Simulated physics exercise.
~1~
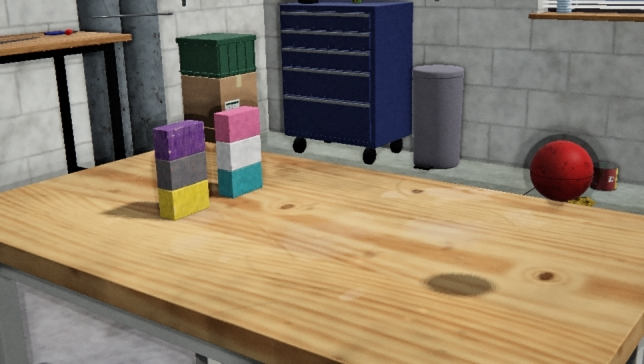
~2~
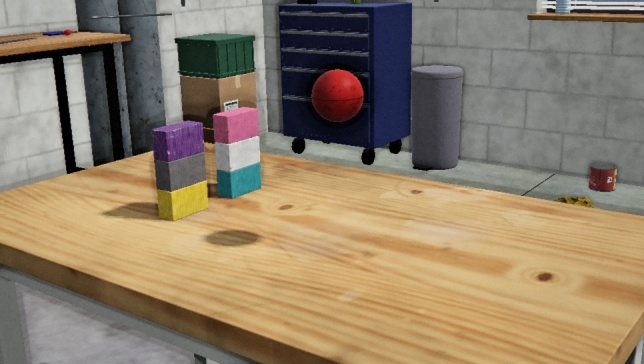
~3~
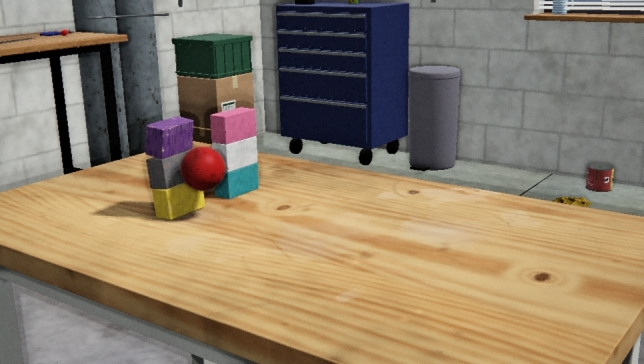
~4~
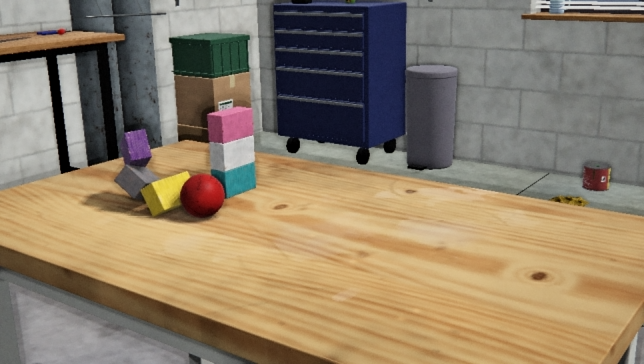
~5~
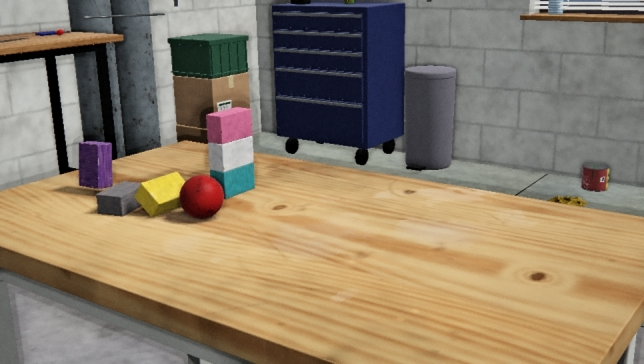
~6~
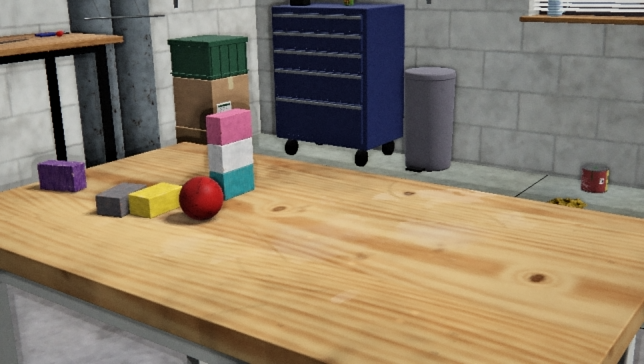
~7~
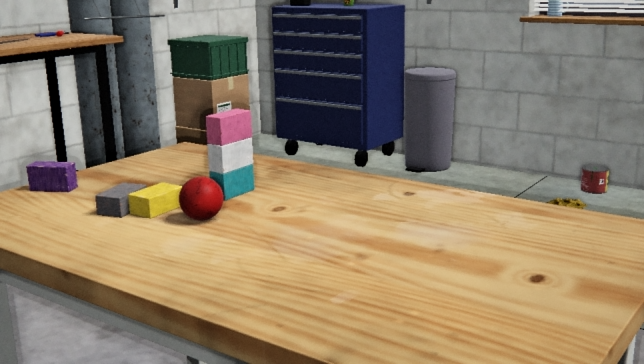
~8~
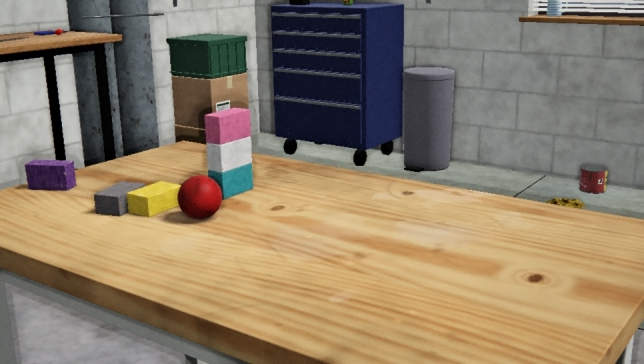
In a workshop, a red ball flies left and topples one of two block stacks.
